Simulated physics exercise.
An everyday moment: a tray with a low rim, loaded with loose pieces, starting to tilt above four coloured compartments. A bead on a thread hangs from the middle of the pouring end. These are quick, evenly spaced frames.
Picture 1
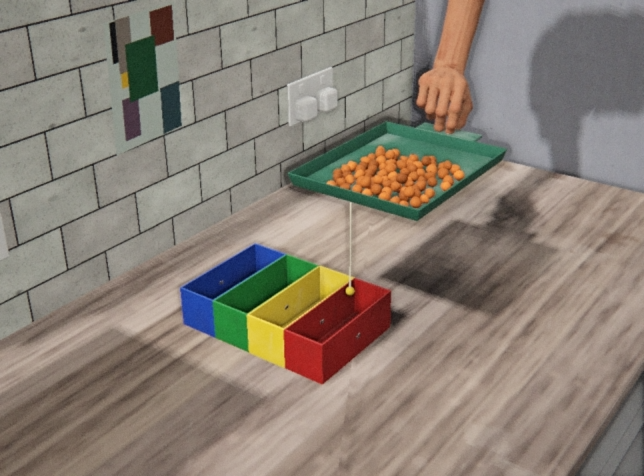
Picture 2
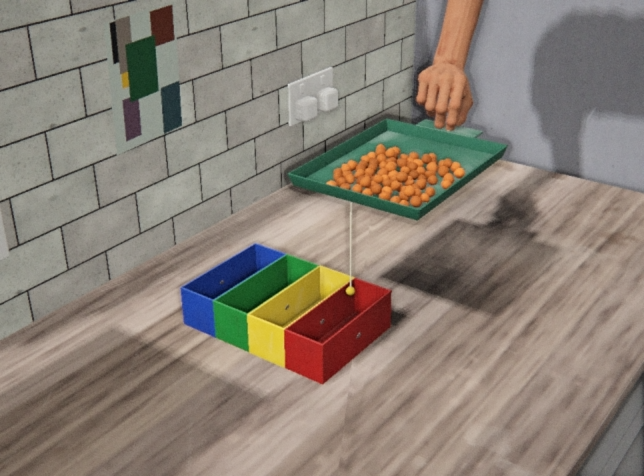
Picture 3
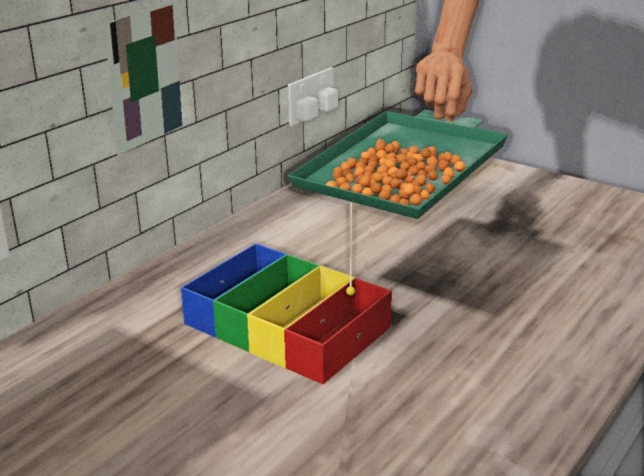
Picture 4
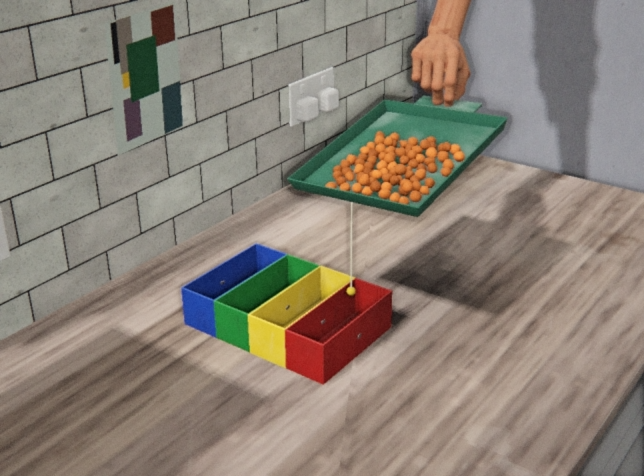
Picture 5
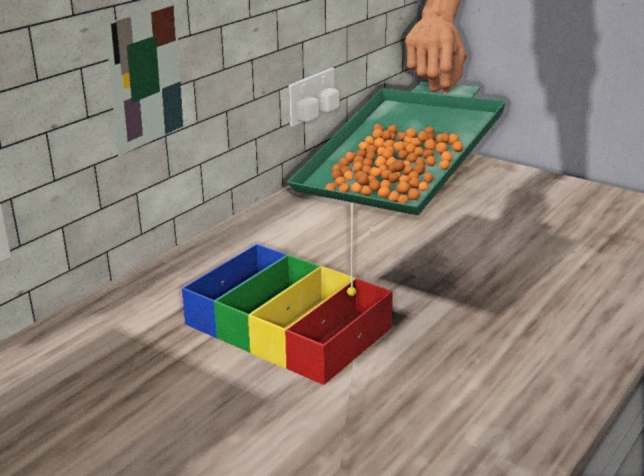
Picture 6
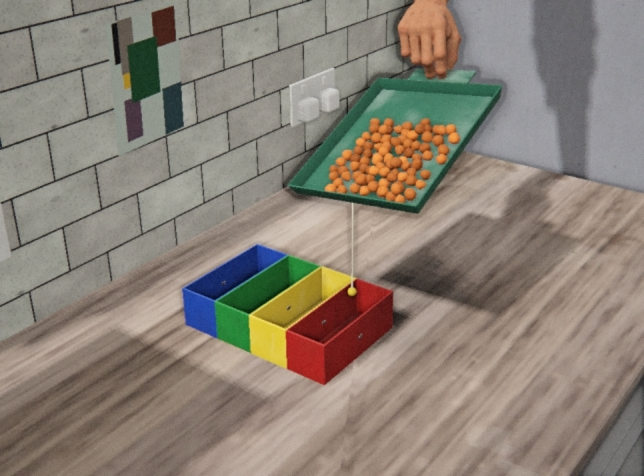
On a wooden counter beside a brick wall, a hand held a green tray of small orange pieces near four coloured compartments, then gradually raised its end, tilting the tray toward its lower left corner.
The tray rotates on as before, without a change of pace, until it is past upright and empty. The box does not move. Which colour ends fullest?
Fullest: The yellow cell.
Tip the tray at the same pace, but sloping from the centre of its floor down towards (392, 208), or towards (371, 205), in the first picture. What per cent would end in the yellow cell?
First some 0, then 10 per cent.
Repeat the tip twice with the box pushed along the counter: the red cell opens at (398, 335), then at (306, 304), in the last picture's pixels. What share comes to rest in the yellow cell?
Near 10 % and 30 %.
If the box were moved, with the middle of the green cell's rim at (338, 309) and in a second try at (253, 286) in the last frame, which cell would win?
In turn: Blue; that yellow cell.
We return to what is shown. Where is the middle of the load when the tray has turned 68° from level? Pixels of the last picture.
Close to (350, 166).
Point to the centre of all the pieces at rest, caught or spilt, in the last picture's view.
Around (287, 335).
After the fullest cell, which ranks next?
The runner-up: The green one.
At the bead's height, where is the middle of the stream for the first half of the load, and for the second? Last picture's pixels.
Early half (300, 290), late half (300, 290).
Soon, tray tipped steeply; nearly all on the tray; a stray few falling or outside the box.
A while on, tray tipped past a quarter turn; about a third on the tray; a small part in the yellow cell; a small part in the green cell; a stray few in the red cell; about half falling or outside the box.
Towards the end, tray tipped past a quarter turn; about half in the yellow cell; about a quarter in the green cell; about a quarter in the red cell; a small part falling or outside the box.
Finally, tray tipped past a quarter turn; about half in the yellow cell; about a quarter in the green cell; about a quarter in the red cell; none in the blue cell; a small part outside the box.
